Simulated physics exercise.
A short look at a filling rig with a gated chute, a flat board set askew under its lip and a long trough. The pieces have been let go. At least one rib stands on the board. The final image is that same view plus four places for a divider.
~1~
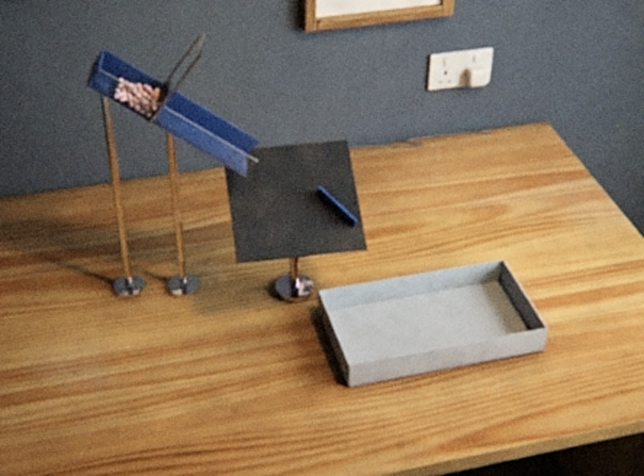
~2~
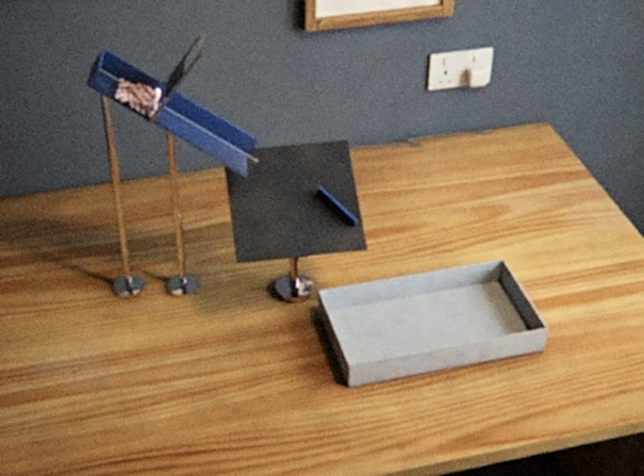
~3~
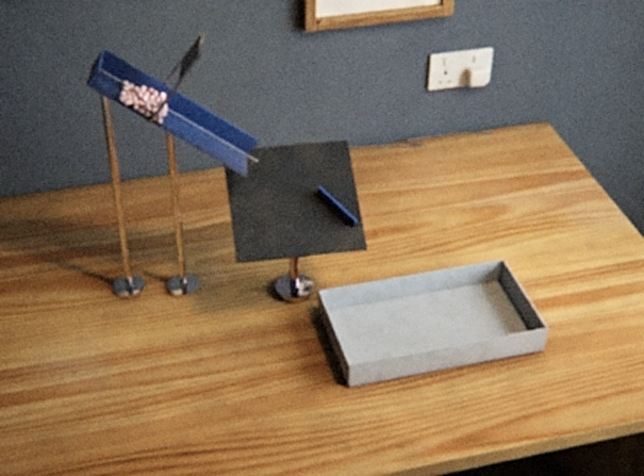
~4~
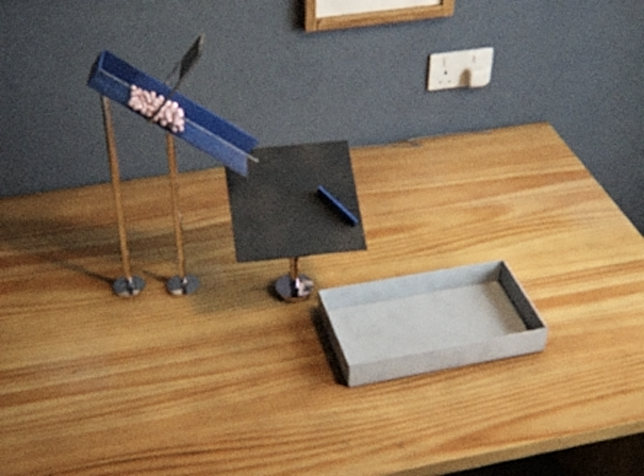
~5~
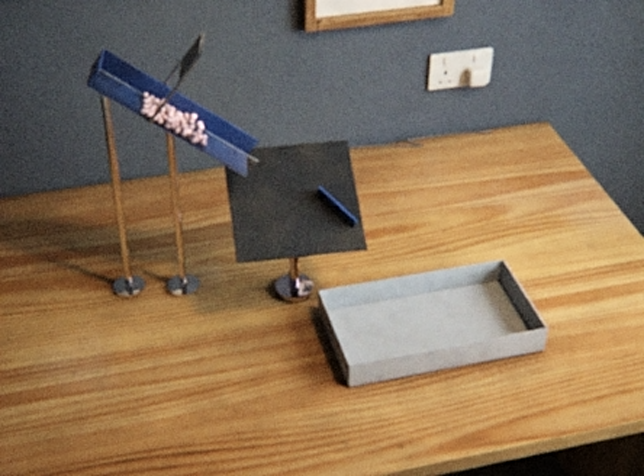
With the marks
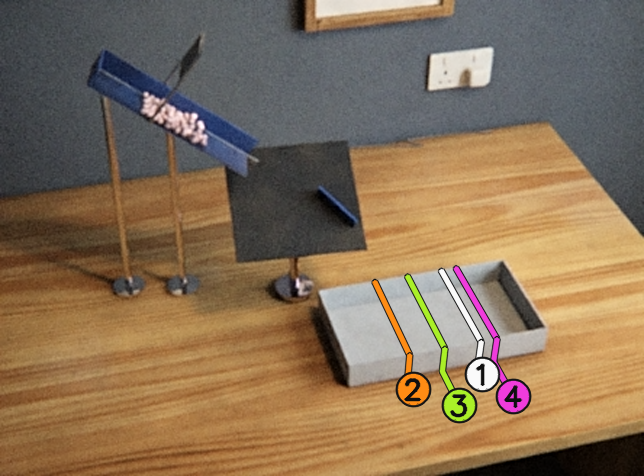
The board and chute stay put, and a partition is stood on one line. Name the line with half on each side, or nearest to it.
I would pick line 2.
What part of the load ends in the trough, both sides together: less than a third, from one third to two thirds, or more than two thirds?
About that: More than two thirds.
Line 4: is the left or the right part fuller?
Left.
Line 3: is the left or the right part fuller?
Left.
On the marked copy, line 1 crosses the front rim at (480, 341); line 2 crosses the front rim at (409, 354); line 3 crosses the front rim at (444, 347); line 4 crosses the front rim at (496, 338).
With 1, of what is caught, nearly all on the left of the divider, a stray few on the right.
With 2, of what is caught, about half on the left of the divider, about half on the right.
With 3, of what is caught, nearly all on the left of the divider, a small part on the right.
With 4, of what is caught, nearly all on the left of the divider, a stray few on the right.
